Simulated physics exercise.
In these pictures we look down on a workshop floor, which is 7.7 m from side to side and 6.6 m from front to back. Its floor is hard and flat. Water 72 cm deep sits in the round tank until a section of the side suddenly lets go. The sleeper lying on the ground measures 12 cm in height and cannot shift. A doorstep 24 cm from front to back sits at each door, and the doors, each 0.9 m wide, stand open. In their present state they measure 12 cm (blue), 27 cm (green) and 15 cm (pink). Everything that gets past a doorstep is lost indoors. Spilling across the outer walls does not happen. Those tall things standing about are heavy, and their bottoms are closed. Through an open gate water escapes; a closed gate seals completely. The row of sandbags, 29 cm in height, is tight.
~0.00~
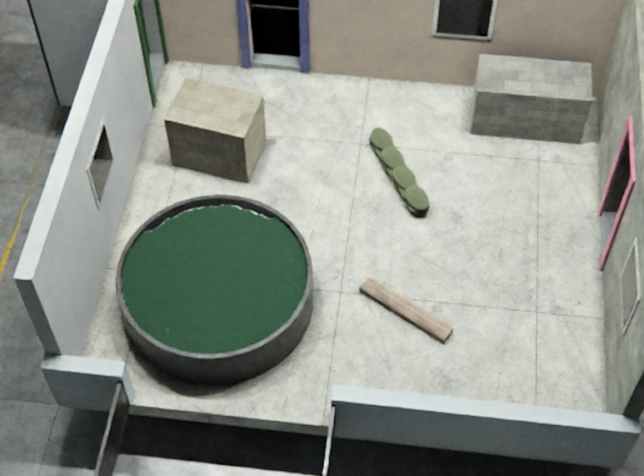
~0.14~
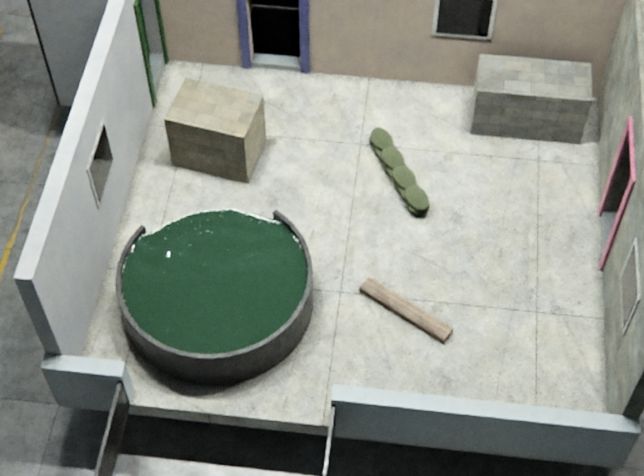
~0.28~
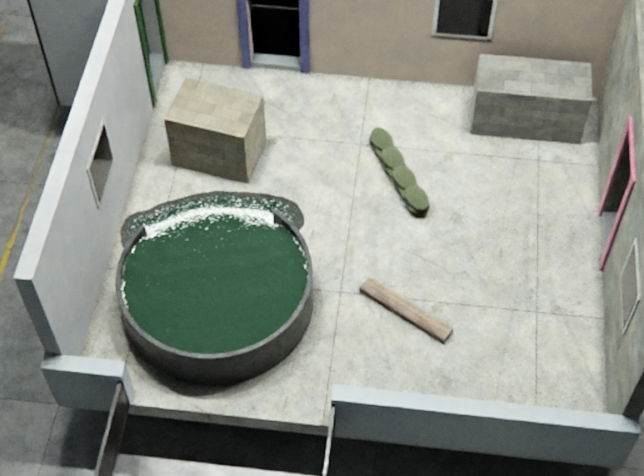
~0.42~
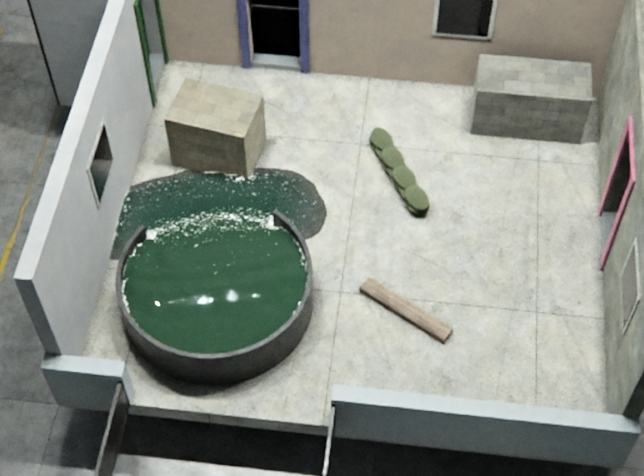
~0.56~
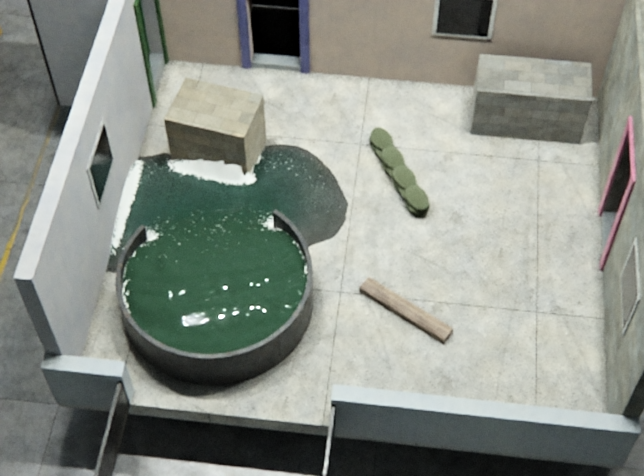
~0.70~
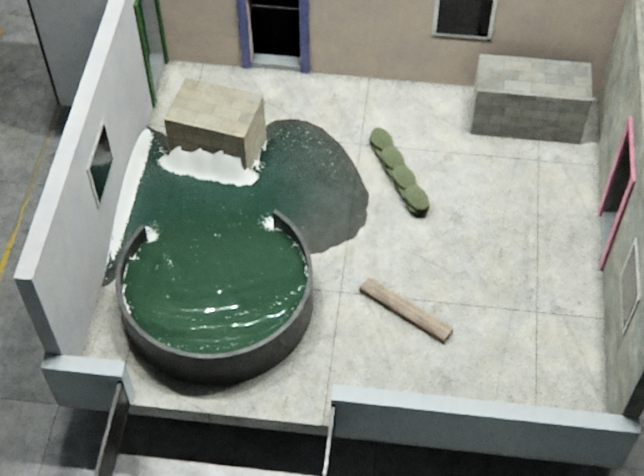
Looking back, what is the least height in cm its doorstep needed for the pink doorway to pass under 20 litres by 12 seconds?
Some 6.5 cm would have done it.
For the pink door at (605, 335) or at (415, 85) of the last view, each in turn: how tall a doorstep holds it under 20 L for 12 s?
Roughly 11.5 cm for the first and 17 cm for the second.
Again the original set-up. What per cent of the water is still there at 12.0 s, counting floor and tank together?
Remaining share: Around 88 %.
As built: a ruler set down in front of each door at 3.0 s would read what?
Depths, in cm - blue: 14, green: 27, pink: 0.
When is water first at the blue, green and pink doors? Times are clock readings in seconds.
Blue: 1.2 s; green: 0.9 s; pink: 5.0 s.
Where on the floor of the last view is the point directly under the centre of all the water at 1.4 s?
Near (216, 249).
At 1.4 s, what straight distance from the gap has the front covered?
Reach: Approx. 4.4 m.
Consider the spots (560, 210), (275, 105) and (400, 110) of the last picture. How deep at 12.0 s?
Roughly 8, then 9, then 8 cm.
After 1.4 s water covers 30 % of the floor, deepest (60 cm) near (143, 182); it has not reached the pink door.
After 3.0 s water covers 45 % of the floor, deepest (42 cm) near (75, 383); it has not reached the pink door.
After 12.0 s water covers 95 % of the floor, deepest (12 cm) near (302, 363); 8 cm at the pink door, 0 litres in over its 15 cm doorstep.
At the pink door as built, the water arrived by 4.8 s and peaked near 10 cm at 10.0 s.
With a doorstep of 6 cm, 25 litres would have come in within the 12 s; with 7 cm, 14 litres. So under 20 litres takes about 6.5 cm.
